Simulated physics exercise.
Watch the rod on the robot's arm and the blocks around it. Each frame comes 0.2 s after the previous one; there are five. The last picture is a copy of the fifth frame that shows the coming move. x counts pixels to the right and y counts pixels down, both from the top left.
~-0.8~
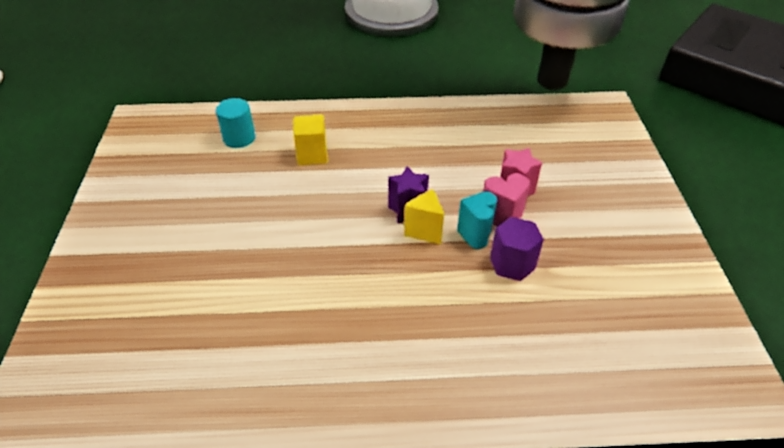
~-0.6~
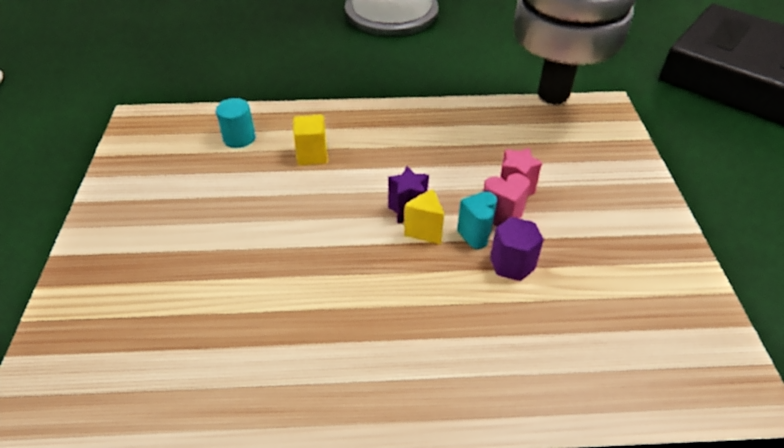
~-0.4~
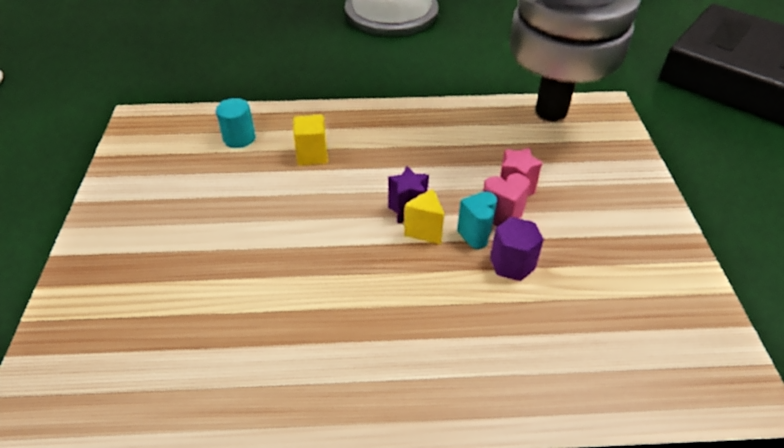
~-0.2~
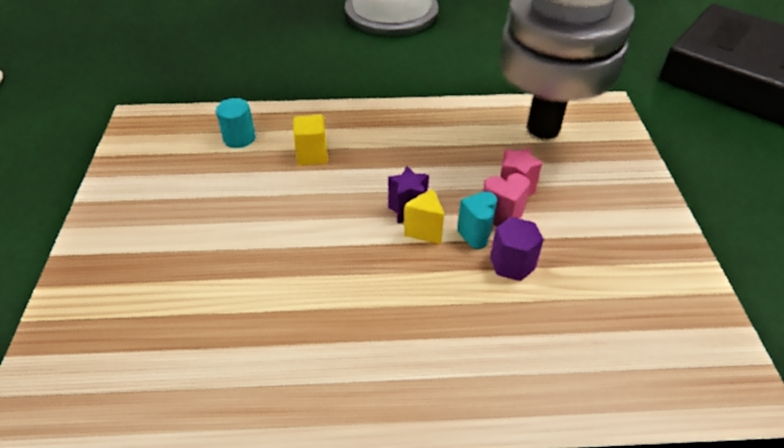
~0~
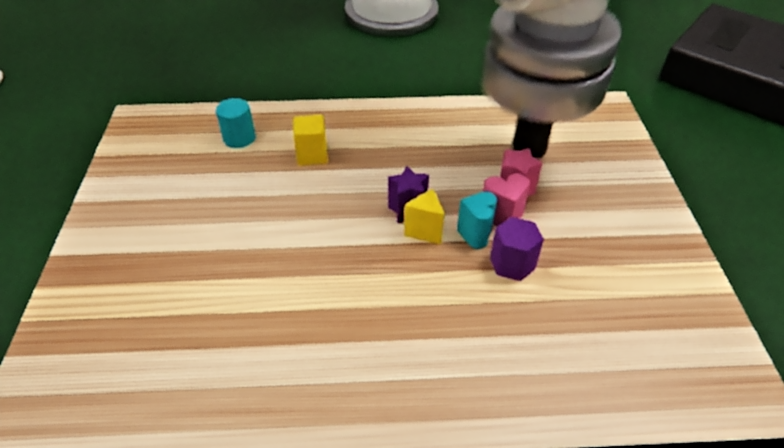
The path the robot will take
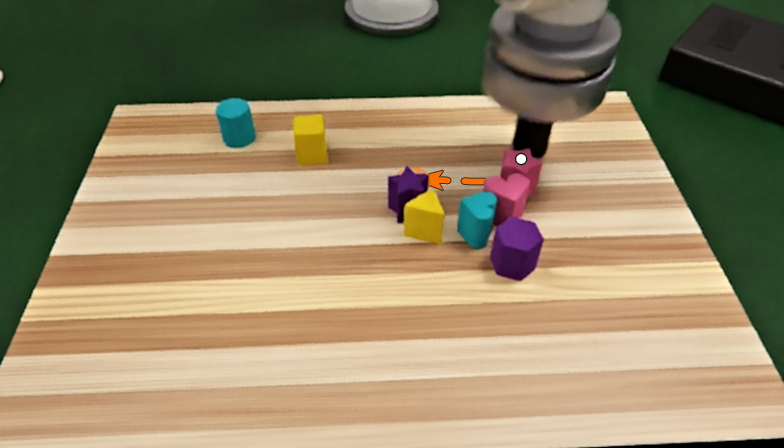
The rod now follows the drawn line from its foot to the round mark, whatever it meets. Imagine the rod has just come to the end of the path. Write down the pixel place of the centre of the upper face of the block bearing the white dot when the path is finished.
Its top face will be centred at roughly (514, 175).
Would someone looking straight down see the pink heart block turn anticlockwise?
No, that is not how it ends up.
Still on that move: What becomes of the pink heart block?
It will be nudged away from its spot.
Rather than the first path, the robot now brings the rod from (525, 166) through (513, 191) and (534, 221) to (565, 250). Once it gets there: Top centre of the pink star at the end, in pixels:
The answer is (544, 231).
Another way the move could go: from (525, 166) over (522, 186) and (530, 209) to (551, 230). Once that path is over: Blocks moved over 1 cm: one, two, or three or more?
The result: Three blocks or more.
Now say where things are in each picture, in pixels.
In the first frame, lower end of the rod at (552, 83), tops of blocks, purple star at (409, 180), turquoise heart block at (481, 203), pink heart block at (509, 185), pink star at (521, 159).
In the second frame, rod at (553, 97), blocks as before.
In the third frame, rod at (551, 114), blocks as before.
In the fourth frame, rod at (543, 131), blocks as before.
In the fifth frame, rod at (529, 150), purple star at (409, 180), turquoise heart block at (481, 203), pink heart block at (509, 185), pink star at (521, 159).
The drawn path runs from (525, 166) by way of (495, 181) and (454, 181) to (413, 179); the dot is on the pink star.
On the path given first. One third of the way, rod at (498, 165); turquoise heart block at (478, 206); pink heart block at (512, 196), turned 30° clockwise; pink star at (515, 175), turned 60° anticlockwise.
Two thirds of the way, rod at (454, 165); turquoise heart block at (478, 206); pink heart block at (512, 197), turned 30° clockwise; pink star at (514, 175), turned 65° anticlockwise.
At the end, rod at (413, 163); purple star not moved; turquoise heart block at (478, 206); pink heart block at (512, 197), turned 30° clockwise; pink star at (514, 175), turned 65° anticlockwise.
